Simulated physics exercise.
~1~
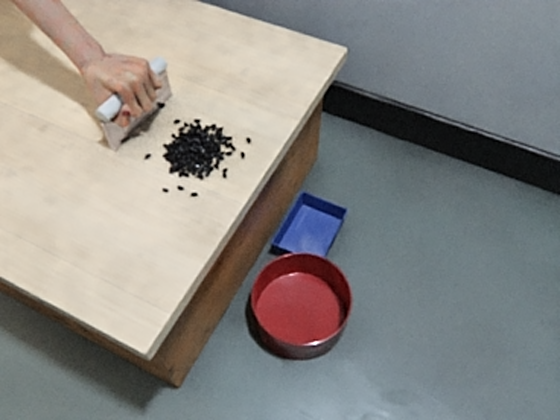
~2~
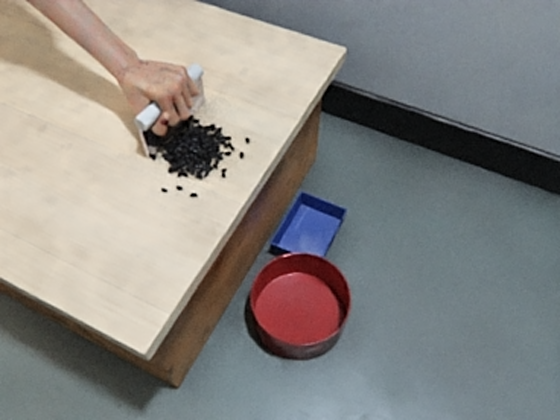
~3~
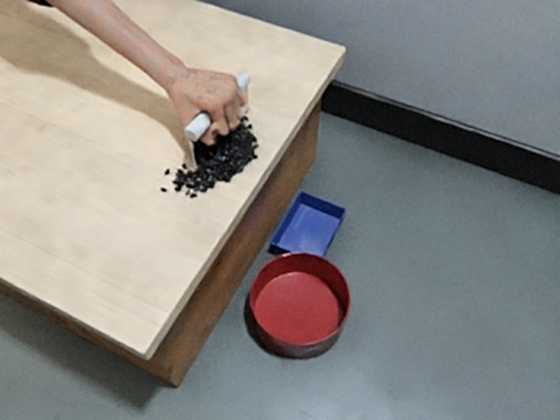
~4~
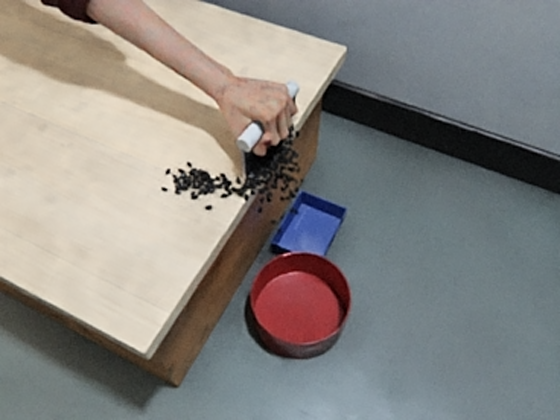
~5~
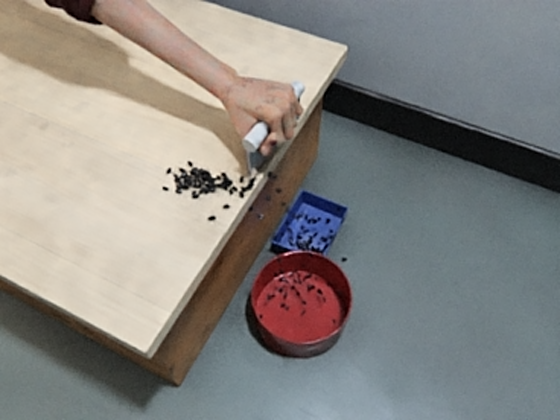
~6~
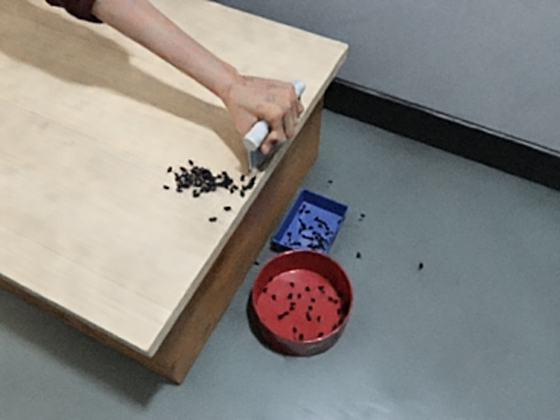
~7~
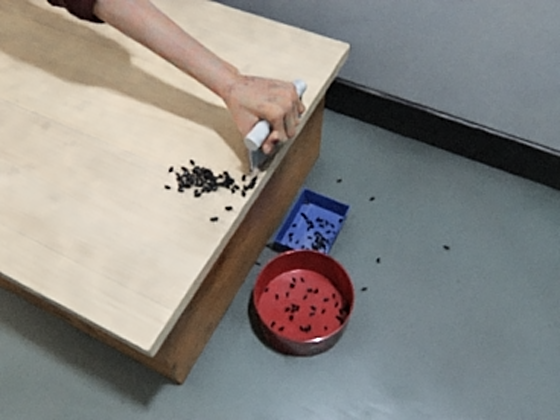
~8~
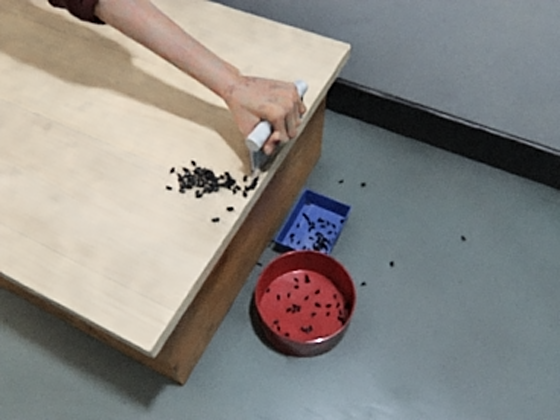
Hand with a scraper pushing black beans rightward off a wooden tabletop, many landing in a blue tin and red pot below.
